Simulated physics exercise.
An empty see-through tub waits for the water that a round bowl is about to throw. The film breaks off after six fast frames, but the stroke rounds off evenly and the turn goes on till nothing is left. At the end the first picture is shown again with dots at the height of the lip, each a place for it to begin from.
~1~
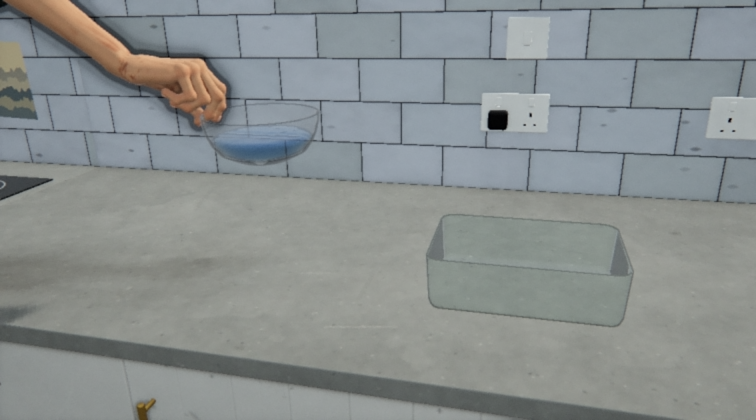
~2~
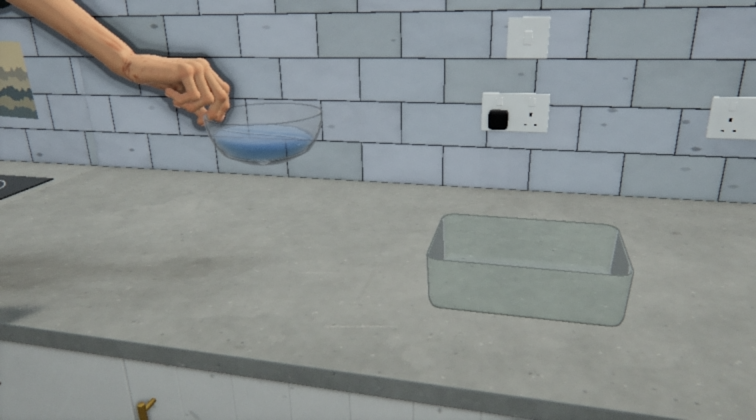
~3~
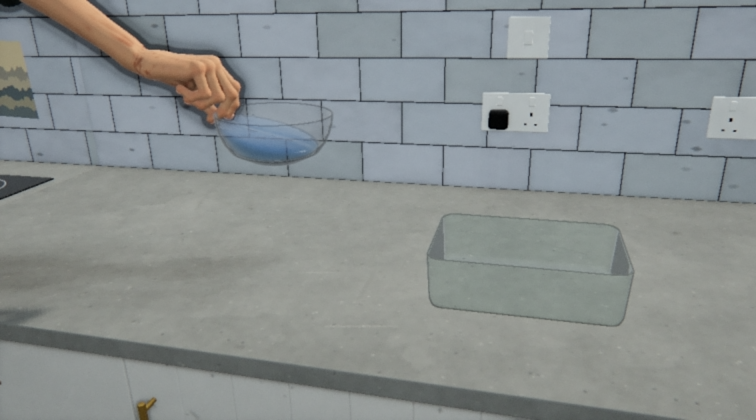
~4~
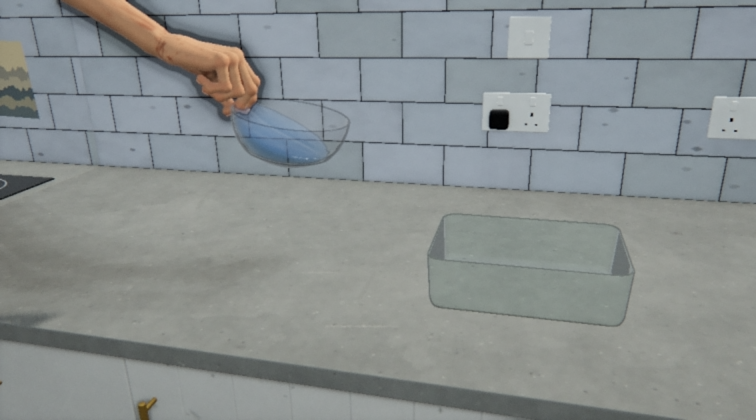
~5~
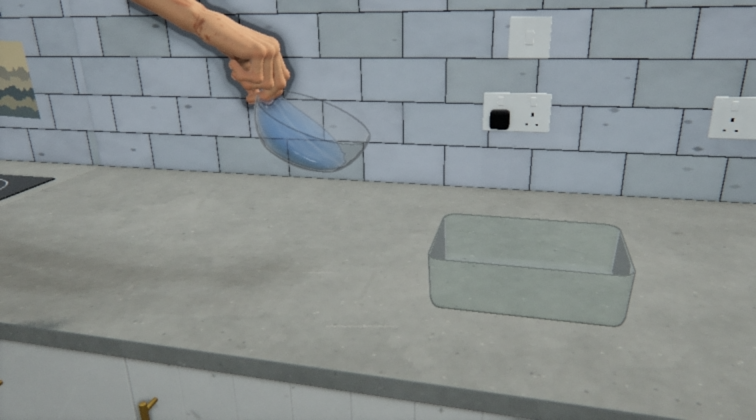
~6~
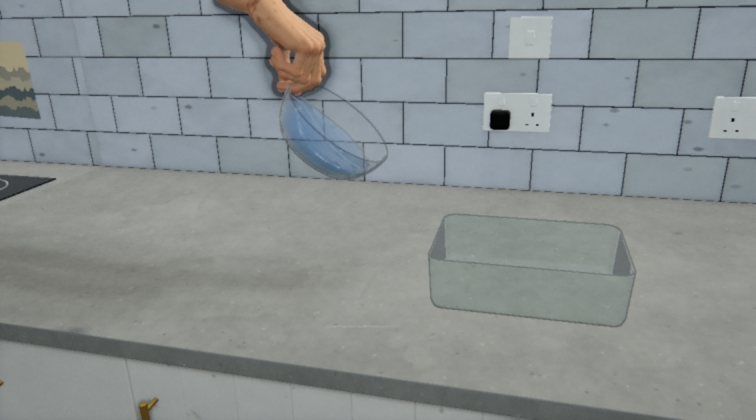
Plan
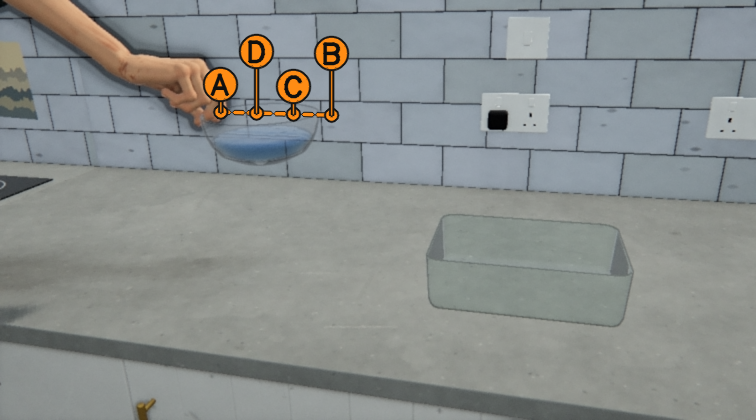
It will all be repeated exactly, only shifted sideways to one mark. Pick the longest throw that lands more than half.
Use spot C.
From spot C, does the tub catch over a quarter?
Yes.
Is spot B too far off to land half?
No.
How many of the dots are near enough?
Two.
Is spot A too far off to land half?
Yes, it does.
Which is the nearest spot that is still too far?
It is D.
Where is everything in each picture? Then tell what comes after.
Upright, lip at (313, 114); tub from (428, 304) to (623, 324); nothing has left yet.
Upright, lip at (317, 114); nothing has left yet.
Tipped about 2°, lip at (328, 116); nothing has left yet.
Tipped about 10°, lip at (346, 125); nothing has left yet.
Tipped about 23°, lip at (367, 140); nothing has left yet.
Tipped about 39°, lip at (385, 158); nothing has left yet.
On the marked copy, A at (220, 112); B at (331, 115); C at (293, 114); D at (256, 113).
For spot A, about 1 % lands in the tub, 96 % falls short and 4 % goes beside or beyond.
For spot B, about 69 % lands in the tub, 6 % falls short and 25 % goes beside or beyond.
For spot C, about 67 % lands in the tub, 20 % falls short and 13 % goes beside or beyond.
For spot D, about 28 % lands in the tub, 65 % falls short and 7 % goes beside or beyond.
